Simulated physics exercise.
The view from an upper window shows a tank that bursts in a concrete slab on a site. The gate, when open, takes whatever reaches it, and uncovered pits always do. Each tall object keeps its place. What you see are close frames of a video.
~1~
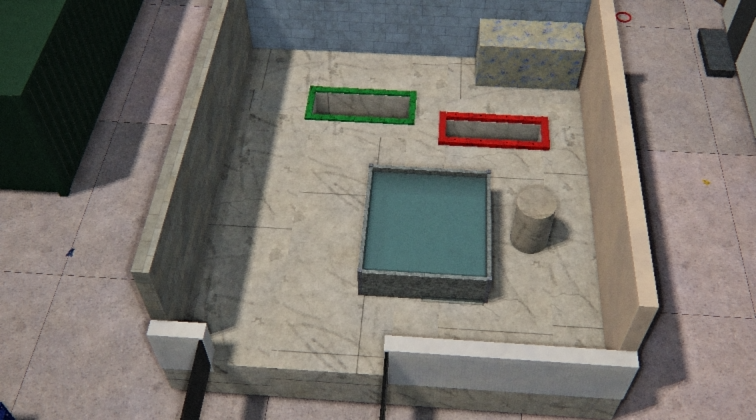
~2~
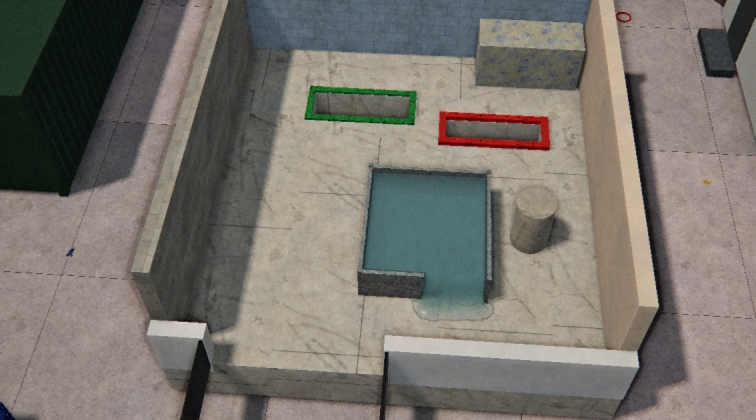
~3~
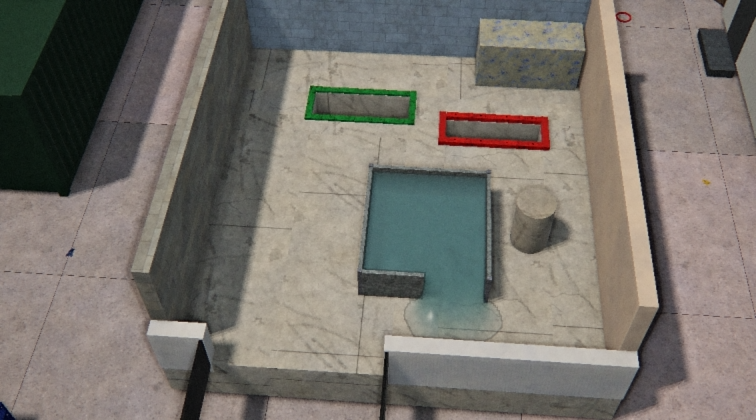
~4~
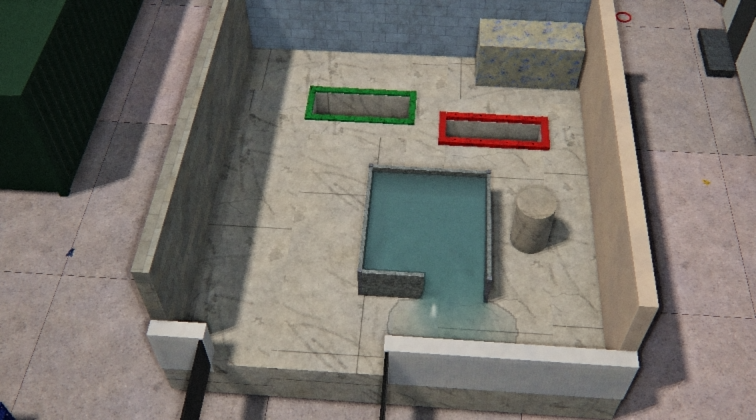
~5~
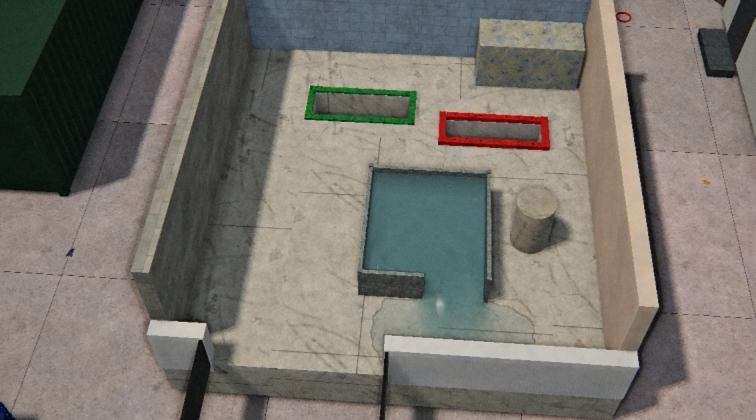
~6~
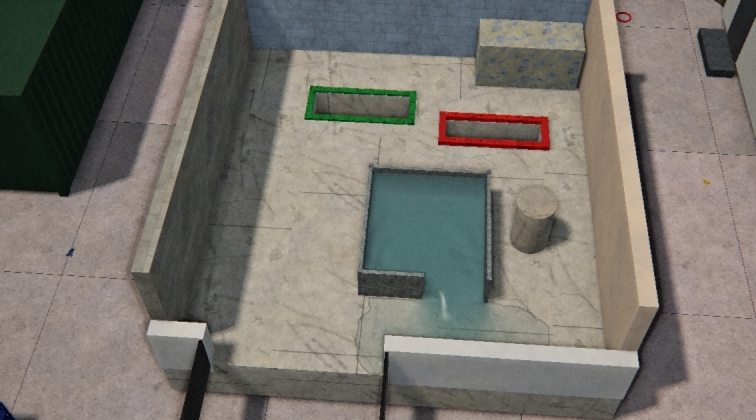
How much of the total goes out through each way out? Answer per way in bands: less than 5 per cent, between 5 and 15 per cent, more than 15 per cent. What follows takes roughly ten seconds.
Going out through each: The gate, between 5 and 15 per cent; the green pit, less than 5 per cent; the red pit, less than 5 per cent.
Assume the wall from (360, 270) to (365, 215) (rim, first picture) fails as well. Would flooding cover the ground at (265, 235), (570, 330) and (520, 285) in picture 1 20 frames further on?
Taking them in order, I'd say swamped, not reached and not reached.
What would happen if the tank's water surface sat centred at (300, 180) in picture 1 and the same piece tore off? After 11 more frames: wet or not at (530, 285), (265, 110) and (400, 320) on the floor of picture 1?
Well, first one stays dry, second one stays dry, third one got wet.
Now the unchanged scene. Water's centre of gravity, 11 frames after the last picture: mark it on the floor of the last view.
Around pixel (443, 280) of the last picture.
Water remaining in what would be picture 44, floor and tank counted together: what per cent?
About 92 %.
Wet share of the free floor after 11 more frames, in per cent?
My best guess is some 25 %.
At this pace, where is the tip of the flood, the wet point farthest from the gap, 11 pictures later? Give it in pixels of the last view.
I'd point to (203, 348).
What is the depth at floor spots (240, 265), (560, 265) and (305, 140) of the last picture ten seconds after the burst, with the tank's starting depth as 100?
I'd say around 8 per cent, then 12 per cent, then 8 per cent.
A moment on, water covers 10 % of the floor; the gate 0 %, the green pit 0 %, the red pit 0 %.
Next, water covers 25 % of the floor; the gate 1 %, the green pit 0 %, the red pit 0 %.
Then, water covers 45 % of the floor; the gate 4 %, the green pit 0 %, the red pit 0 %.
Later, water covers 75 % of the floor; the gate 7 %, the green pit 0 %, the red pit 1 %.
In the end, water covers 95 % of the floor; the gate 11 %, the green pit 2 %, the red pit 1 %.
